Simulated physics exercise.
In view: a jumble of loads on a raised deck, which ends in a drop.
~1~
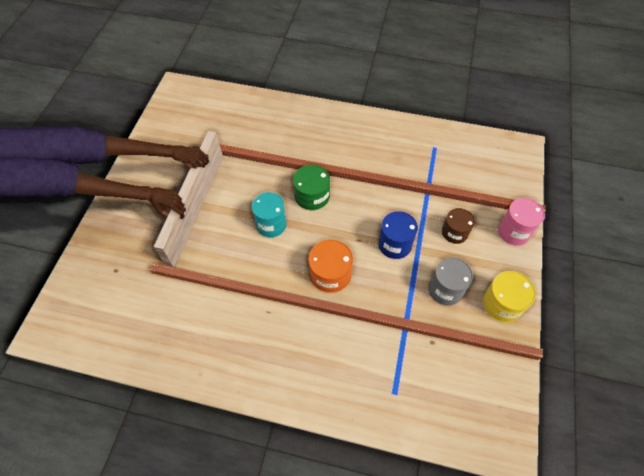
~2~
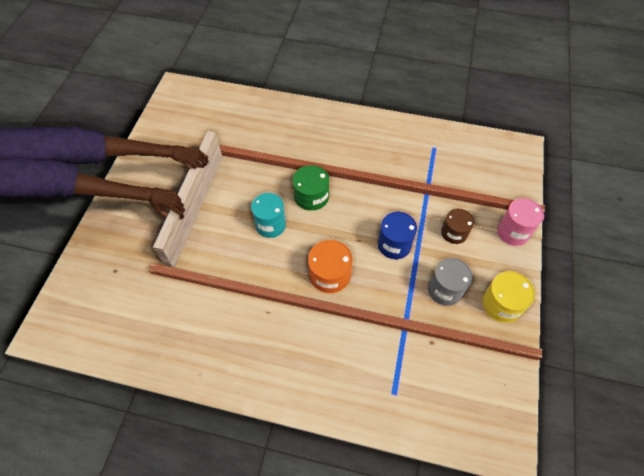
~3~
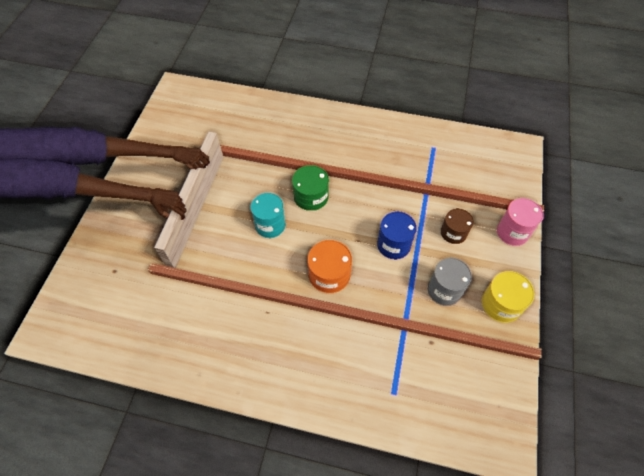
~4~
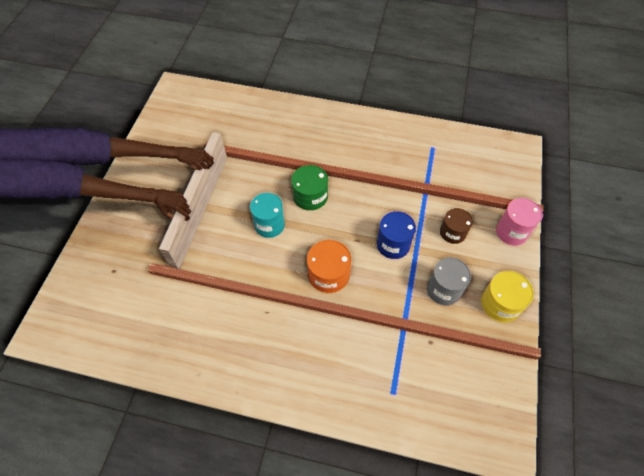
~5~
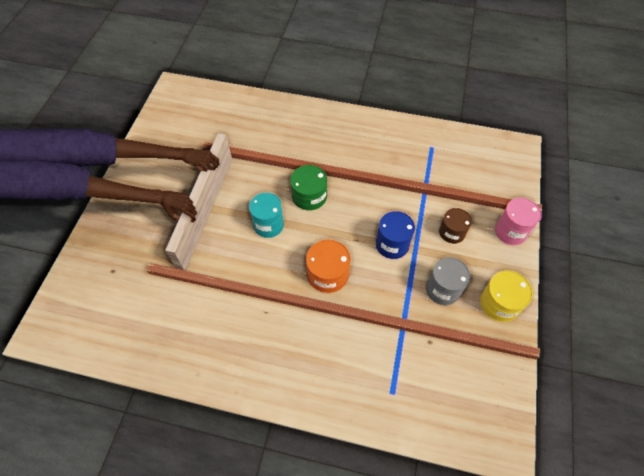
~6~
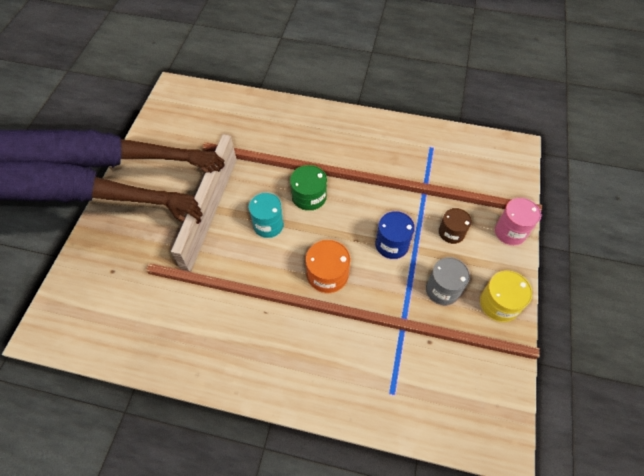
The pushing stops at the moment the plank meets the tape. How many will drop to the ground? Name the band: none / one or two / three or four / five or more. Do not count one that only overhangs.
It will most likely not knock any off.
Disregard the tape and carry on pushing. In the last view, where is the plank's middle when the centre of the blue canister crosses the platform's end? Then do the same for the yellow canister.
Middle: Roughly (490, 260); roughly (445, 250).
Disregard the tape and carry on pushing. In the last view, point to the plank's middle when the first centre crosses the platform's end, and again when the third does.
Its centre point is roughly (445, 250) and later (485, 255).
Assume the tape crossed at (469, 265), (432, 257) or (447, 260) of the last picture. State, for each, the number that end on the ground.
In that order 1, 0 and 1.
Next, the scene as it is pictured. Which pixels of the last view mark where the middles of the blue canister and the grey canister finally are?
The first ends close to (467, 253), the second close to (473, 285).
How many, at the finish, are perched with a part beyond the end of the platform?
You'd get 0.
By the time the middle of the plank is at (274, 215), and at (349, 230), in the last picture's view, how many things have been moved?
1, then 4.
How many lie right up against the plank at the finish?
It's touching 3 at the end.
Early on, none off yet; pink canister at rest near (517, 222); yellow canister at rest near (505, 297); brown canister at rest near (455, 226).
Finally, the number that fall off is zero.
